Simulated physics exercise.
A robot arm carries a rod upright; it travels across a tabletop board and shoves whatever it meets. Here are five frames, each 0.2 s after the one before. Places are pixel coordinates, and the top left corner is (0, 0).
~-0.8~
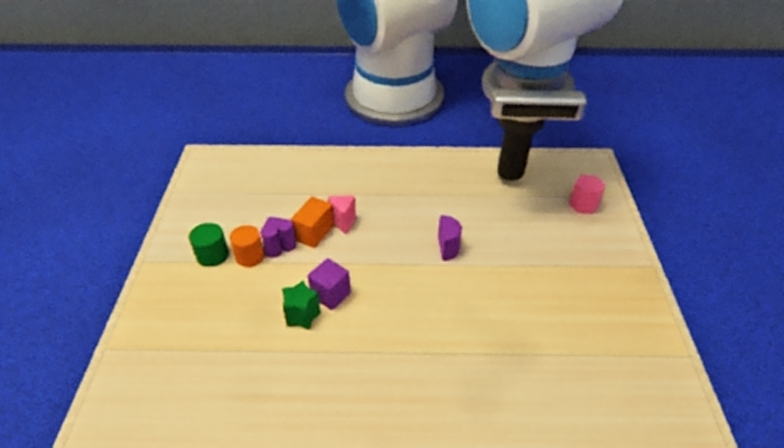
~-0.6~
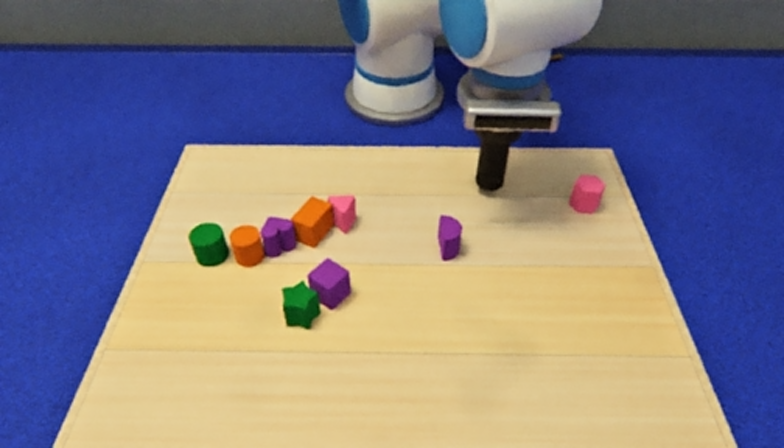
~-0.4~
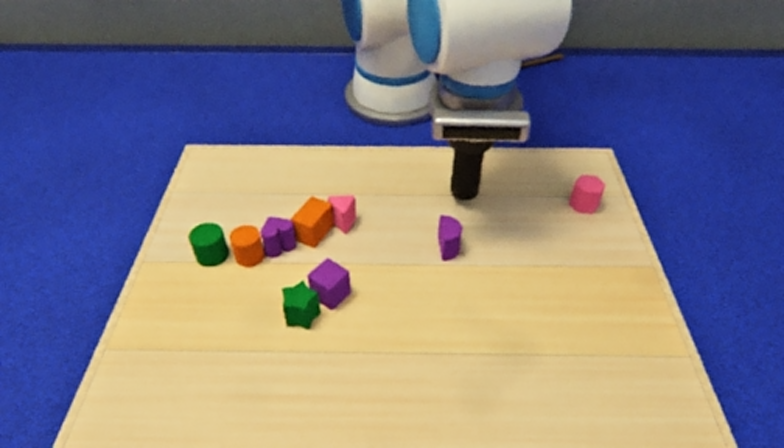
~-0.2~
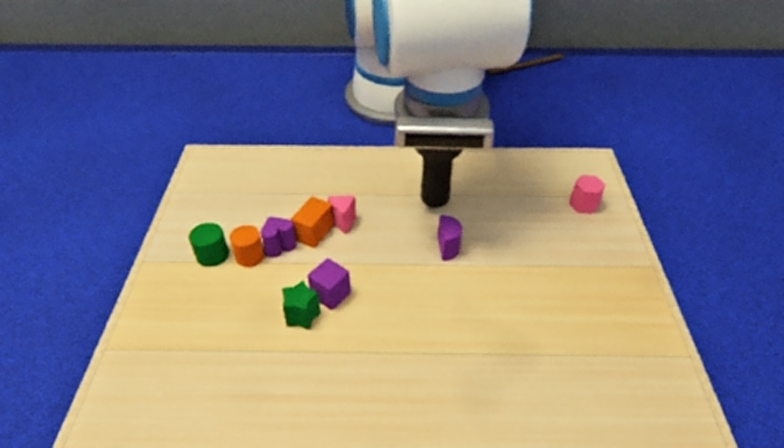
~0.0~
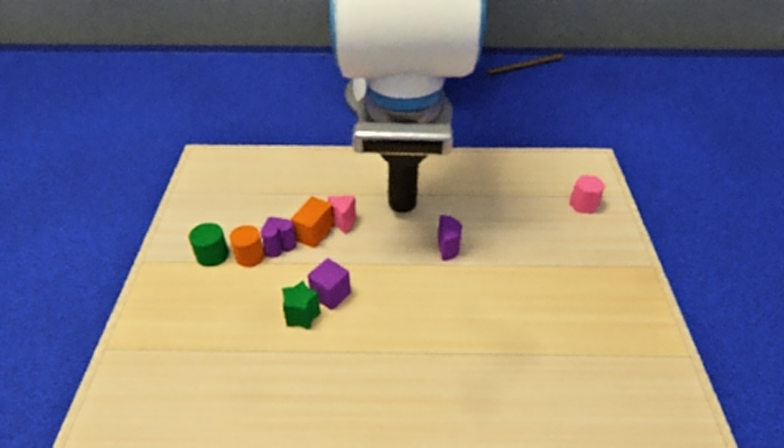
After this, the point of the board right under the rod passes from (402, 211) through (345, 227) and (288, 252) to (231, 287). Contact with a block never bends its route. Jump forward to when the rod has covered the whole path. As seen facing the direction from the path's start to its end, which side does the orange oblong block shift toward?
With start-to-end as forward, it shifts right.
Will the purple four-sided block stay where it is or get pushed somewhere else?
Undisturbed, or as good as.
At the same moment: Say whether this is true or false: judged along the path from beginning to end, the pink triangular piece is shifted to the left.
The claim does not hold.
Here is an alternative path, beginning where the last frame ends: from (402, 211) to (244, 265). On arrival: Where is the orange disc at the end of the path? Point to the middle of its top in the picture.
Final place: (176, 266).
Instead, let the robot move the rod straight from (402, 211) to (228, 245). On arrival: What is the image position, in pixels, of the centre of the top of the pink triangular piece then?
Its top face will be centred at roughly (303, 193).
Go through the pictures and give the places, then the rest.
Tip of the rod (511, 173), middles of tops, orange disc (244, 235), purple heart (275, 225), orange oblong block (311, 211), purple four-sided block (328, 273), pink triangular piece (342, 201), in the first frame.
Rod (489, 183), nothing pushed, in the second frame.
Rod (464, 192), nothing pushed, in the third frame.
Rod (435, 199), nothing pushed, in the fourth frame.
Rod (403, 204), orange disc (244, 235), purple heart (275, 225), orange oblong block (311, 211), purple four-sided block (328, 273), pink triangular piece (342, 201), in the fifth frame.
On the path given first. One third of the way, rod (344, 220); orange oblong block (308, 211); pink triangular piece (325, 191).
Two thirds of the way, rod (286, 245); orange disc (223, 246); purple heart (252, 243), turned 20° anticlockwise; orange oblong block (284, 205), turned 15° clockwise; pink triangular piece (323, 190).
At the end, rod (228, 280); orange disc (180, 260); purple heart (193, 278), turned 35° clockwise; orange oblong block (284, 205), turned 15° clockwise; purple four-sided block unmoved; pink triangular piece (323, 190).
